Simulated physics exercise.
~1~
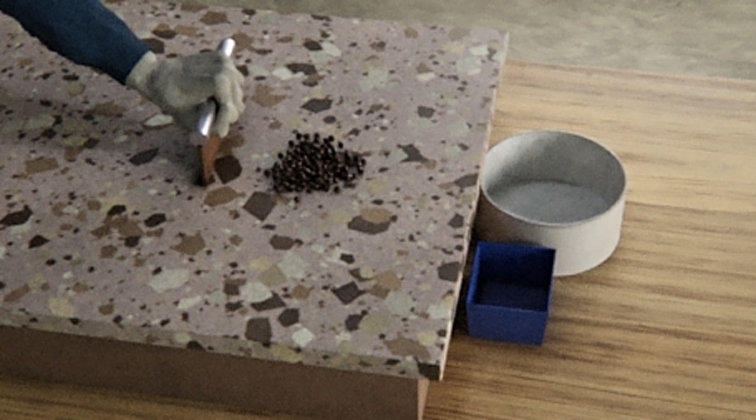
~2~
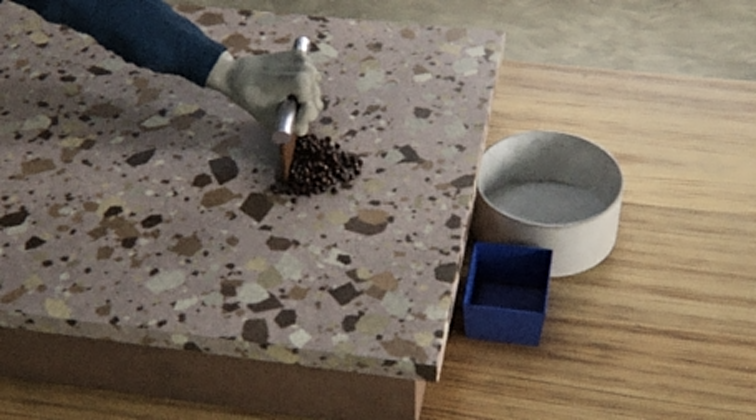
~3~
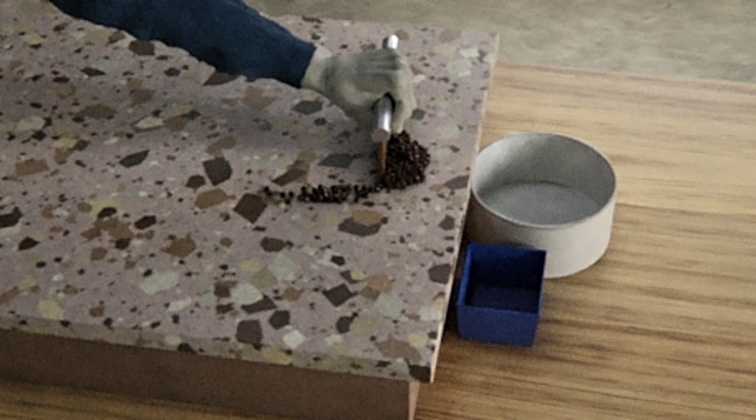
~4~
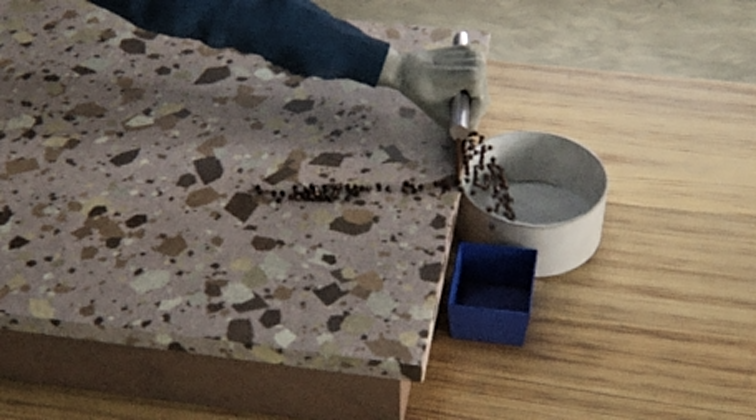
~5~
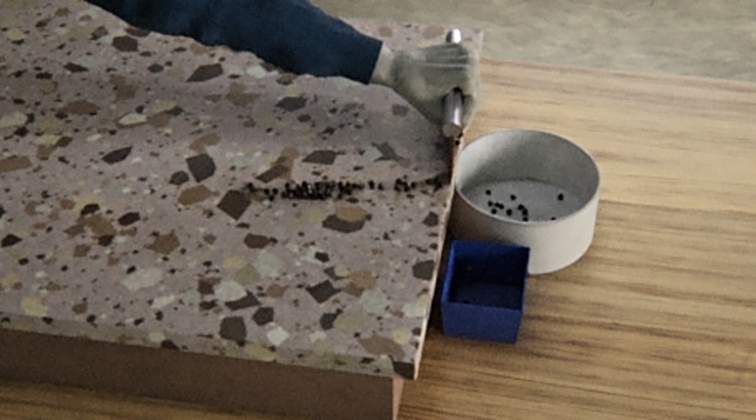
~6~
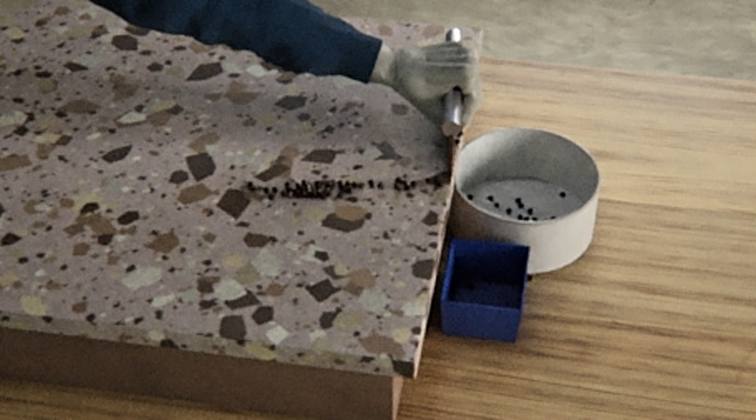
A gloved hand in a dark blue sleeve holds a scraper with a metal handle on a speckled stone slab, seen from above at an angle. A small heap of dark beans lies on the slab, and beyond its right edge a round whitish pot and a square blue tin stand on a wooden surface. The hand sweeps the scraper right, pushing into the heap and leaving a thin trail behind. At the edge it stops, and beans spill over into the pot. Many rest in the pot, while a scattered line stays on the slab.
